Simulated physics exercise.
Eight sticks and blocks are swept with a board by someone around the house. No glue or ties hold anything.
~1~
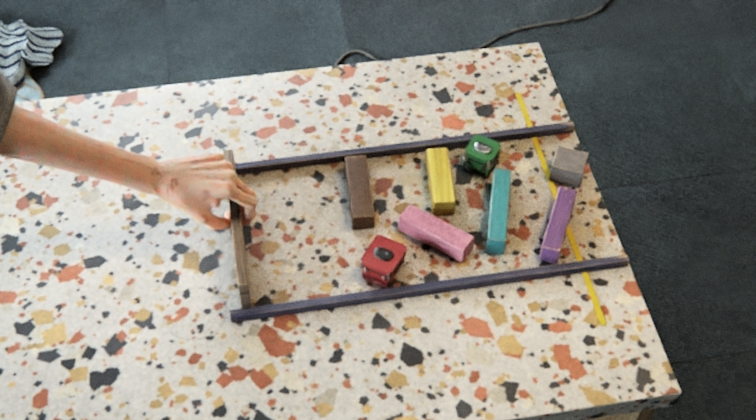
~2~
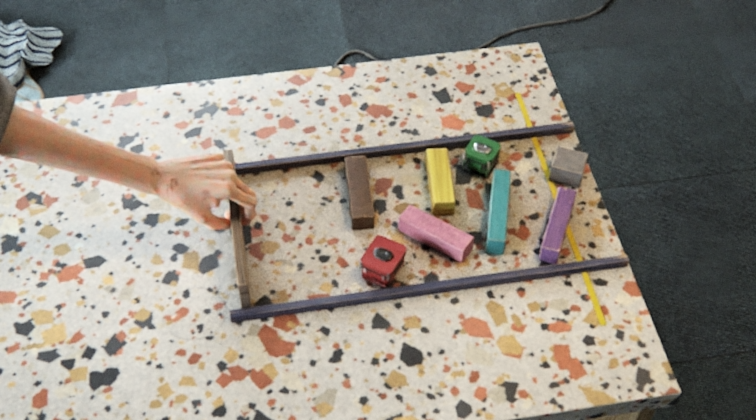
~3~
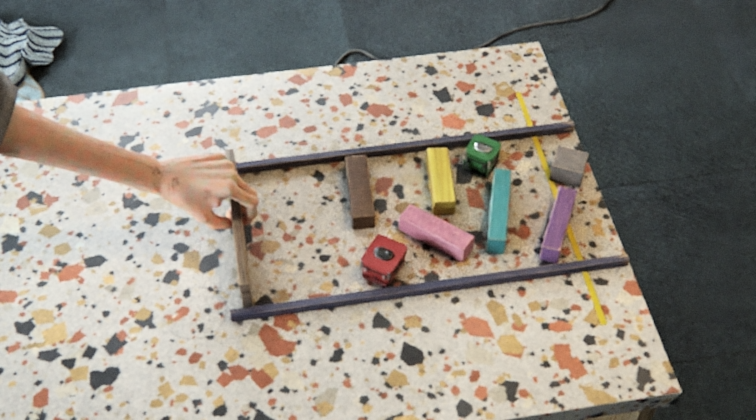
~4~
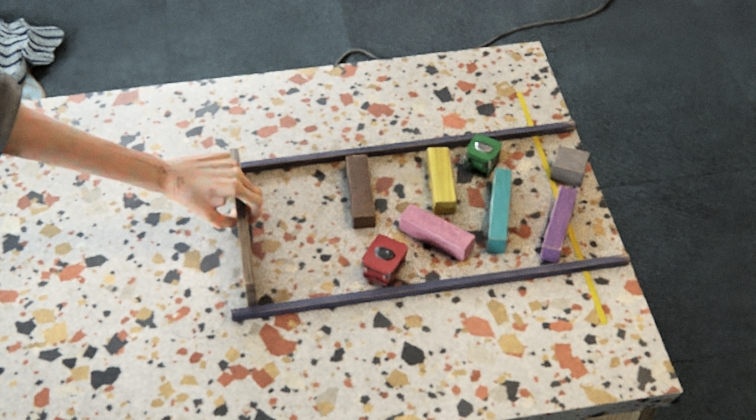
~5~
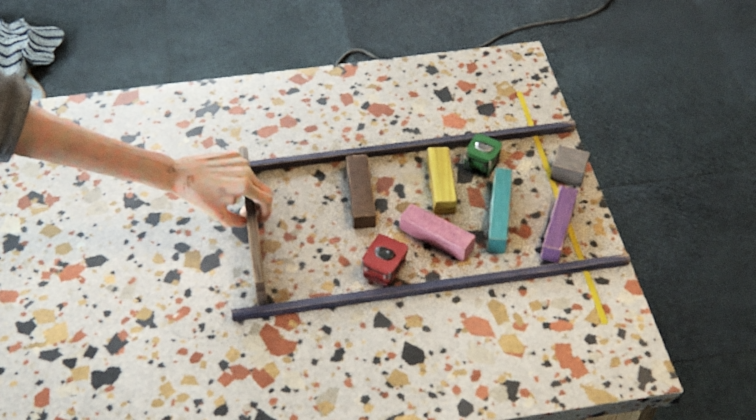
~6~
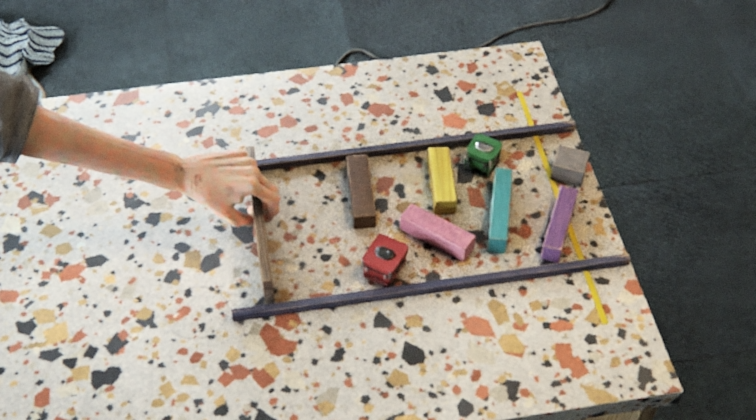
At first, a hand holds a board upright at the left end of two dark rails on a speckled tabletop, with eight colourful blocks and sticks scattered to its right. The hand then slides the board slightly rightward between the rails, while the pieces stay still, untouched by it.
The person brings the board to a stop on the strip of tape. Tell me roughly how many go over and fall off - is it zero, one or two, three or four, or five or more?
Roughly three or four fall off.
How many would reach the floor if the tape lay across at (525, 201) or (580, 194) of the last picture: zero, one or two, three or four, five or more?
First place: Either one or two; second place: 5 or more.
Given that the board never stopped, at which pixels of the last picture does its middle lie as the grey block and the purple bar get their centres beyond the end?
The middle is at (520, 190) when it's the grey block, and at (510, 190) when it's the purple bar.
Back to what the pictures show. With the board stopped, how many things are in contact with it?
That makes 2.
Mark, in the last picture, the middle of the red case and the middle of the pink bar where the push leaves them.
They come to rest around (601, 235) and (609, 213).
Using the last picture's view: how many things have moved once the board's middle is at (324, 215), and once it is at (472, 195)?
At first I count 0, and then 7.
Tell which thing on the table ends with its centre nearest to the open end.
That's the pink bar.
A little later, none off yet; grey block at rest near (570, 166); purple bar at rest near (560, 223); green case at rest near (483, 155).
Next, none off yet; grey block at rest near (570, 166); purple bar shifted a little near (579, 224); green case shifted about its own width near (517, 148).
When it is over, the number that fall off is three or four; down, turquoise bar, green case, purple bar and grey block.
